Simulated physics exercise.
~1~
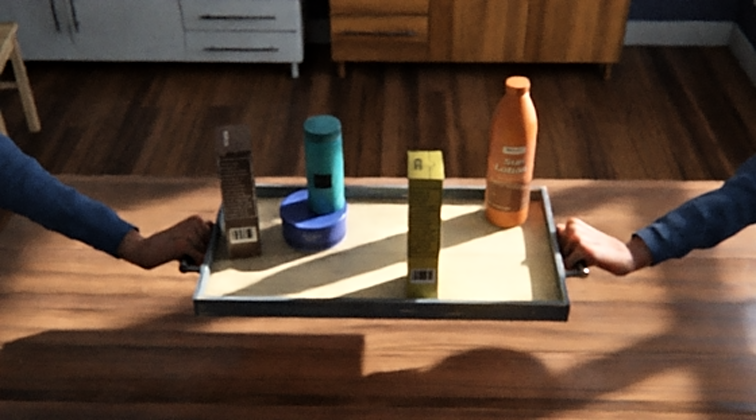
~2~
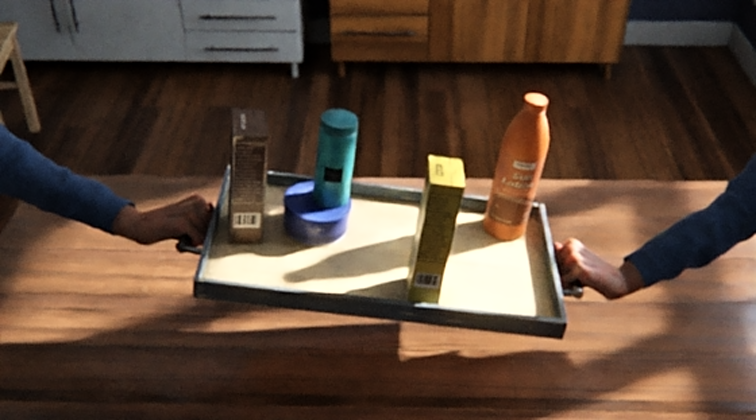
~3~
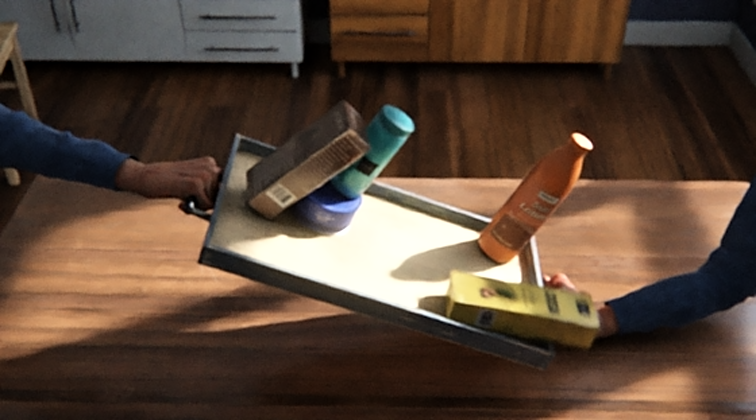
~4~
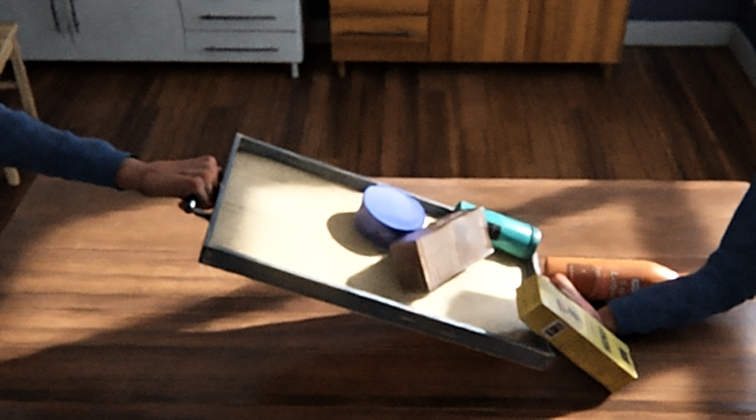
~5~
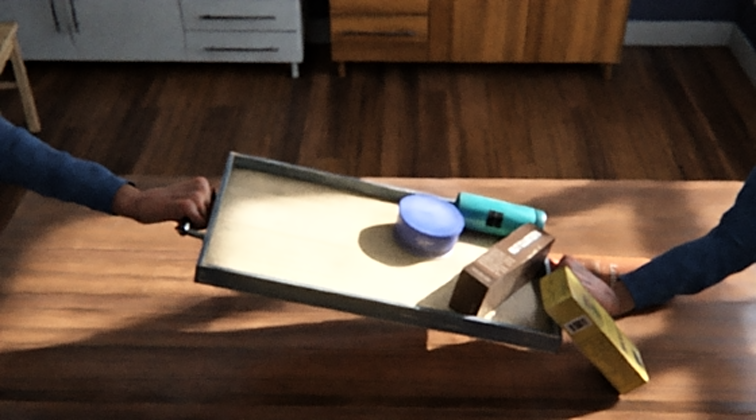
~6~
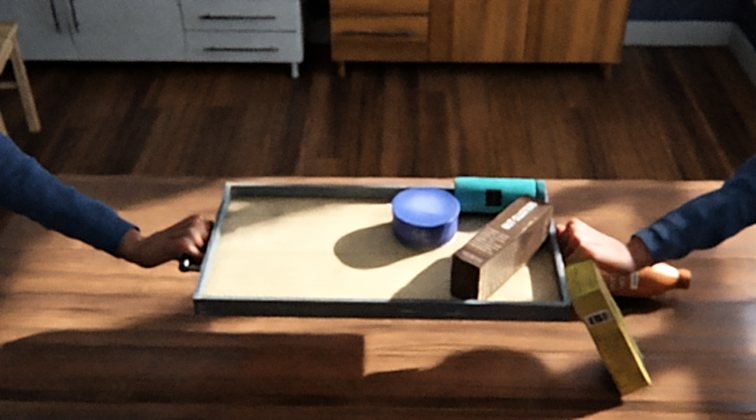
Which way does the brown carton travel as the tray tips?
It moves to the right, toppling onto its side and ending near the right end of the tray.
On a wooden table in a room with cabinets behind, seen from the front and slightly above, two hands hold a shallow tray by its ends. On it stand a brown carton at left, a turquoise jar behind a blue tub, a yellow carton right of centre and an orange bottle at right. The right end dips, and the yellow carton topples while the others lean. The orange bottle and yellow carton go over the right end, the brown carton and turquoise jar fall, and the blue tub slides right. The hands level the tray, leaving the tub upright beside the two toppled things.
